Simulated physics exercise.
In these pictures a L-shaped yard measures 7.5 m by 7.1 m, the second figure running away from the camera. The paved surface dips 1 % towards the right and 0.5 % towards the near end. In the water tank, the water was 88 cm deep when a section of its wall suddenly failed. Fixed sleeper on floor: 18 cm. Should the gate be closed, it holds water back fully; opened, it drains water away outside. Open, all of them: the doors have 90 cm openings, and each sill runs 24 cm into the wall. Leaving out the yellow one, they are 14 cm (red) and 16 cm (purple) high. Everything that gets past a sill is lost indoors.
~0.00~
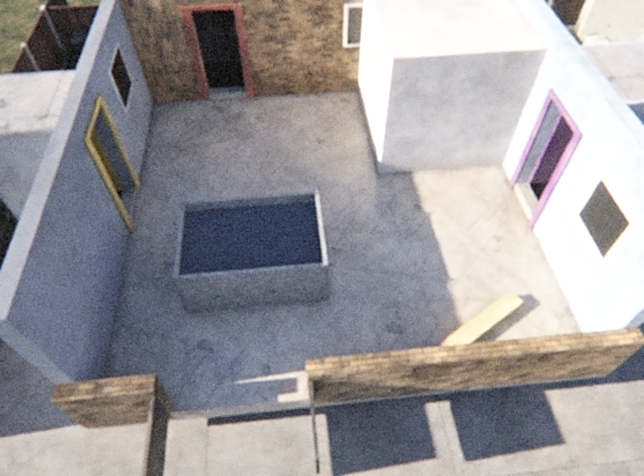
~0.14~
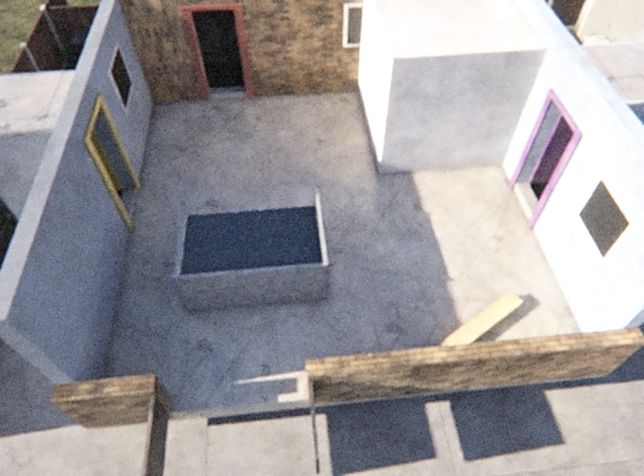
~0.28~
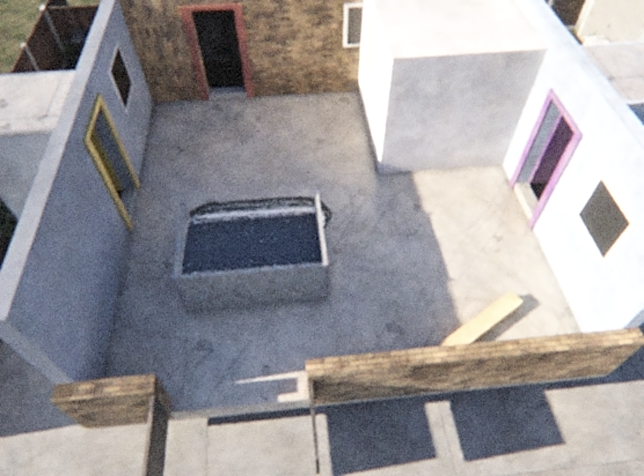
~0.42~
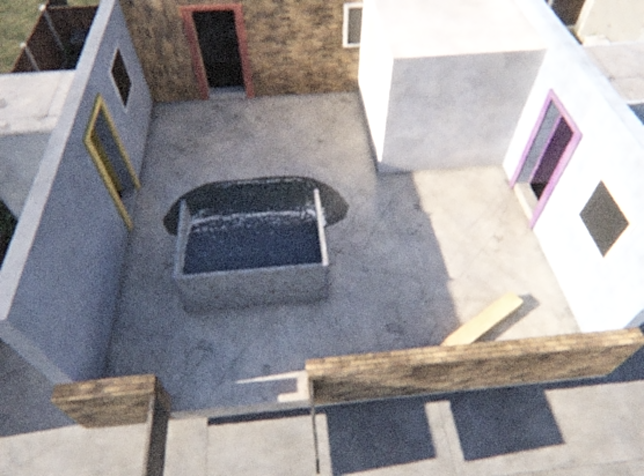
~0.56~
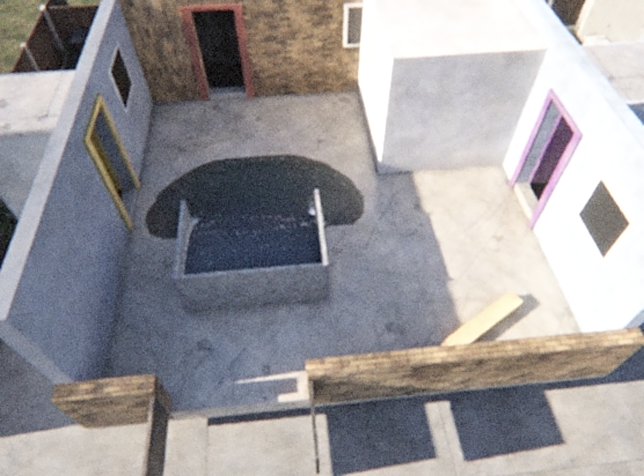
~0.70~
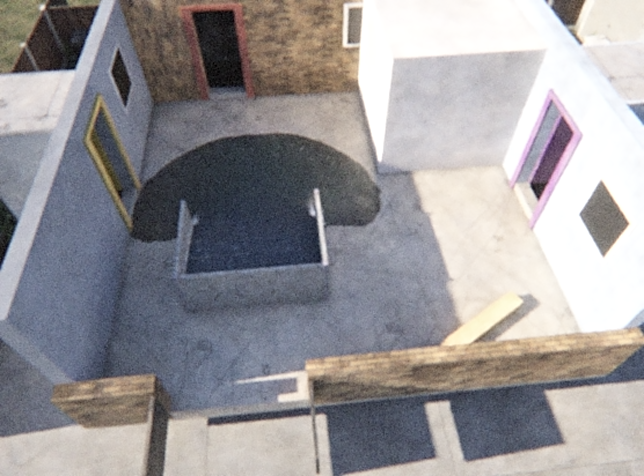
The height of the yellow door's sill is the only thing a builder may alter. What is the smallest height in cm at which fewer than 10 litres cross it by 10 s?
About 7.5 cm.
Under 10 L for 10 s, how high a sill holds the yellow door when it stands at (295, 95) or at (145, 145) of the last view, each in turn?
About 31 cm for the first and 13.0 cm for the second.
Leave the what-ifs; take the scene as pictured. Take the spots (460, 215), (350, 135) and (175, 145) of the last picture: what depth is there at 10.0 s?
Taking the spots in order: About 1, 7 and 2 centimetres.
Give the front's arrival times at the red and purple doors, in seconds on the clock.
Front times: Red = 1.0 s, purple = 3.4 s.
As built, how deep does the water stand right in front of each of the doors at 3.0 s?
In cm - red: 24, yellow: 3, purple: 0.
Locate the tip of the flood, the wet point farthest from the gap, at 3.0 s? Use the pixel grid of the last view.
Around (499, 169).
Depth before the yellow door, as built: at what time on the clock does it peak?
Roughly at 5.5 s.
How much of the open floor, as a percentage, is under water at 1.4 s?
About 45 per cent.
After 1.4 s water covers 45 % of the floor, deepest (41 cm) near (261, 98); 9 cm at the yellow door, 0 litres in over its 9 cm sill.
After 3.0 s water covers 45 % of the floor, deepest (30 cm) near (353, 97); 3 cm at the yellow door, 1 litre in over its 9 cm sill.
After 10.0 s water covers 90 % of the floor, deepest (12 cm) near (478, 343); 3 cm at the yellow door, 5 litres in over its 9 cm sill.
At the yellow door as built, the water arrived by 0.8 s and peaked near 12 cm at 5.6 s.
With a sill of 6.5 cm, 17 litres would have come in within the 10 s; with 9 cm, 4 litres. So under 10 litres takes about 7.5 cm.
